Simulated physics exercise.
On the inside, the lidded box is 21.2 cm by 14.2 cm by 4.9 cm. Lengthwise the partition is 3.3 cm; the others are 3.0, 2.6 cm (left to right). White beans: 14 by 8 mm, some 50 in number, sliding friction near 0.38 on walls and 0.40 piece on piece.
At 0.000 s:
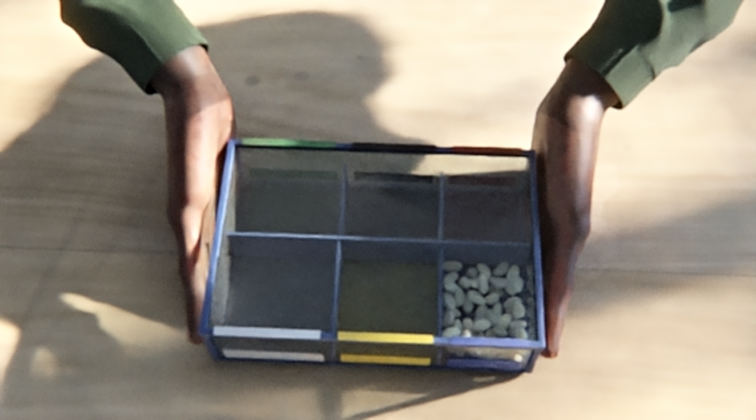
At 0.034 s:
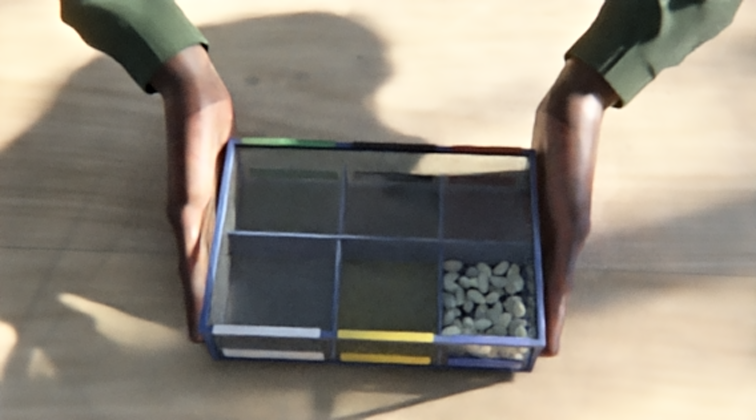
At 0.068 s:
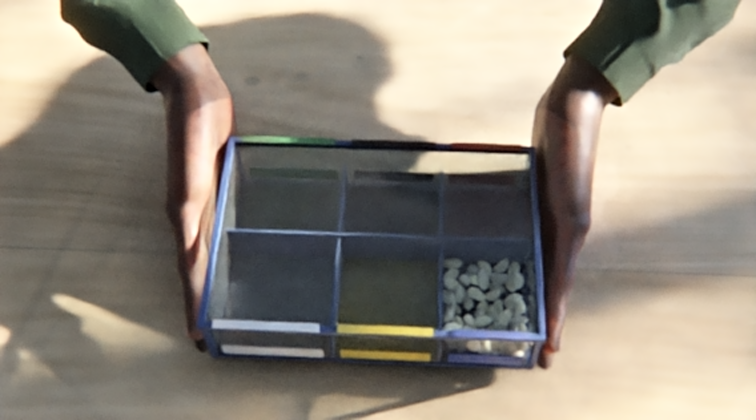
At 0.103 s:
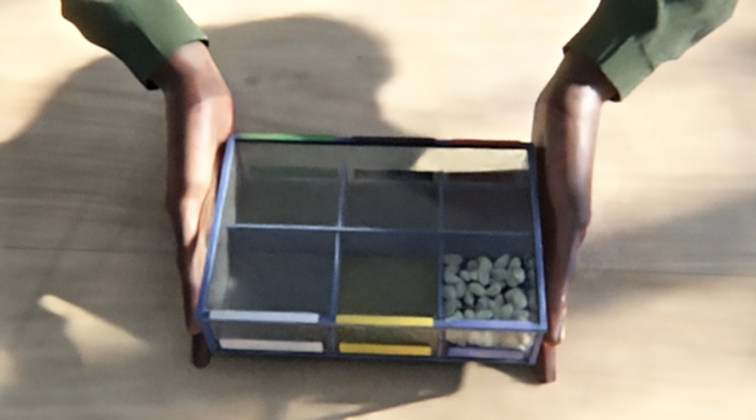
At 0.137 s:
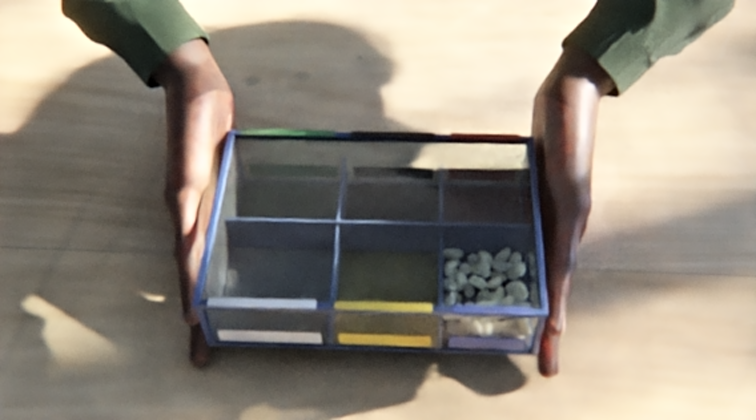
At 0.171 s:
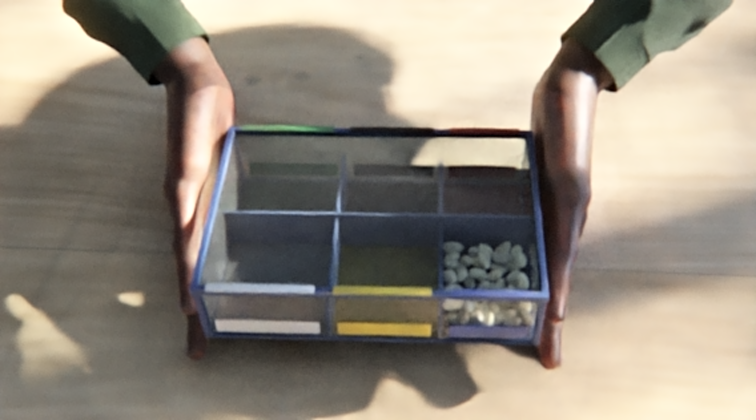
On a wooden surface, two hands gradually tilt a clear divided box holding white beans.
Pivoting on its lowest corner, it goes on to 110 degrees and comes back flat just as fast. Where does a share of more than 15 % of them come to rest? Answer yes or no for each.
Red: Yes, blue: Yes, green: No, yellow: No, white: No, black: Yes.
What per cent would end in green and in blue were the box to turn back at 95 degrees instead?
Green 5, blue 45.
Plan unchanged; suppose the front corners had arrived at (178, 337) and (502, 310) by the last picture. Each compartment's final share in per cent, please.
By the end, red has 0%, blue has 0%, green has 0%, yellow has 15%, white has 85% and black has 0%.
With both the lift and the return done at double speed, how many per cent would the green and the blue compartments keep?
Result: Green = 5 %; blue = 40 %.
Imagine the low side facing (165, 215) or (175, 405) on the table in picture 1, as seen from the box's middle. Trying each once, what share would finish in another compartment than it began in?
I'd put it at about 100 per cent for the first tilt and about 90 per cent for the second.
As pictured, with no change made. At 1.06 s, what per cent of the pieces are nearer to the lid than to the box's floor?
80 per cent, give or take.
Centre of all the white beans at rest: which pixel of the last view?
Around (454, 208).
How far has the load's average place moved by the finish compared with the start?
It moves around 7.5 centimetres.
After 1.06 s, tilt 110 degrees; red 20 %, blue 65 %, yellow 5 %, black 10 %.
After 1.66 s, tilt 50 degrees; red 35 %, blue 25 %, yellow 5 %, black 30 %.
After 2.30 s, tilt 0 degrees; red 35 %, blue 25 %, yellow 5 %, black 35 %.
At rest (2.9 s), red 35 %, blue 25 %, green 0 %, yellow 5 %, white 0 %, black 35 %.
